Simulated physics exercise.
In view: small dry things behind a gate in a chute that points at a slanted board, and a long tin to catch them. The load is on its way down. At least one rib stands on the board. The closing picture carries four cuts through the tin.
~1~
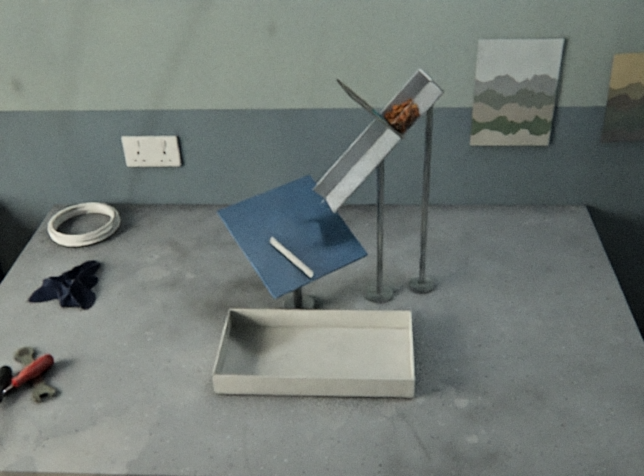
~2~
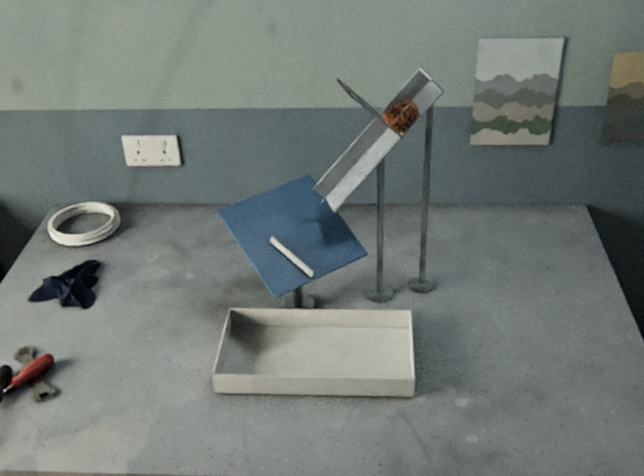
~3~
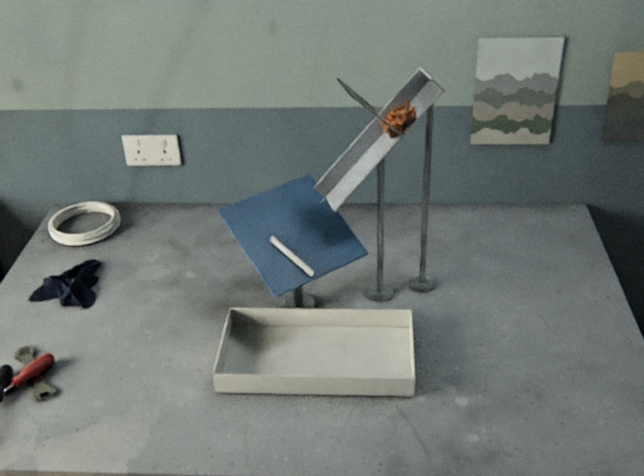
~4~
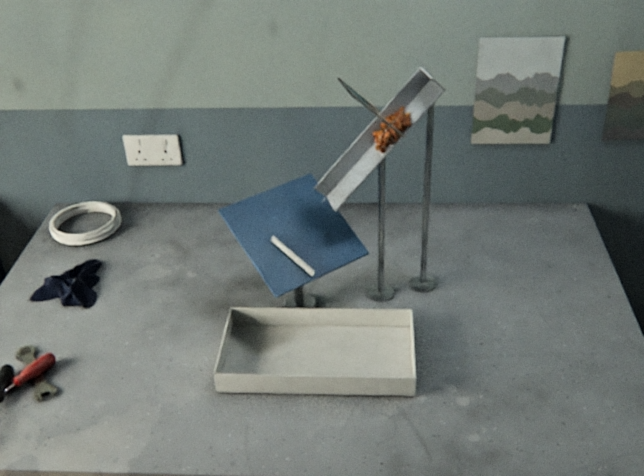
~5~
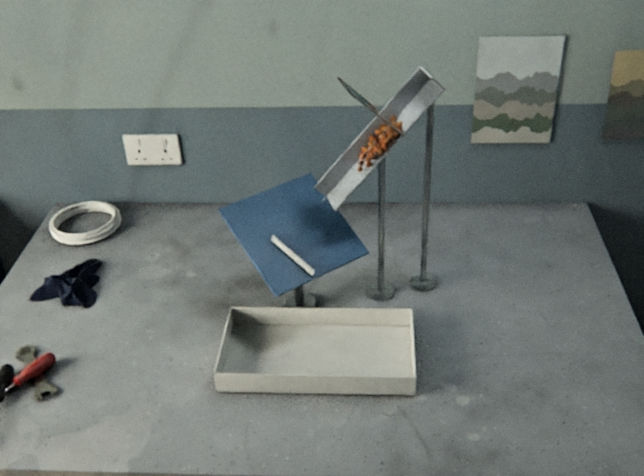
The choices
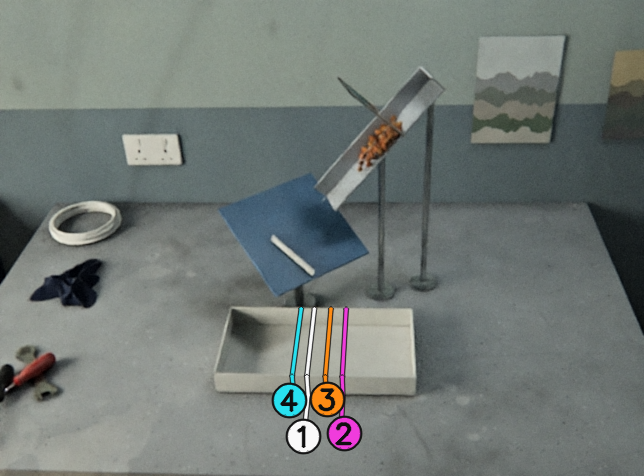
On a grey worktop, a metal gate lifting and brown kibble sliding partway down a sloped chute above a blue board.
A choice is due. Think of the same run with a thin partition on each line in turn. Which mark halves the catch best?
Line 2 does it best.
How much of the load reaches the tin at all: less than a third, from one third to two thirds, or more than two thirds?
About that: More than two thirds.
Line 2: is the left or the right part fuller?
More lands on the left.
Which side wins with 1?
Right.
On the marked copy, line 1 crosses the front rim at (306, 375); line 2 crosses the front rim at (342, 376); line 3 crosses the front rim at (325, 375); line 4 crosses the front rim at (292, 375).
If 1 is chosen, of what is caught, just a few on the left of the divider, almost all on the right.
If 2 is chosen, of what is caught, roughly two thirds on the left of the divider, roughly a third on the right.
If 3 is chosen, of what is caught, about a tenth on the left of the divider, almost all on the right.
If 4 is chosen, of what is caught, just a few on the left of the divider, almost all on the right.
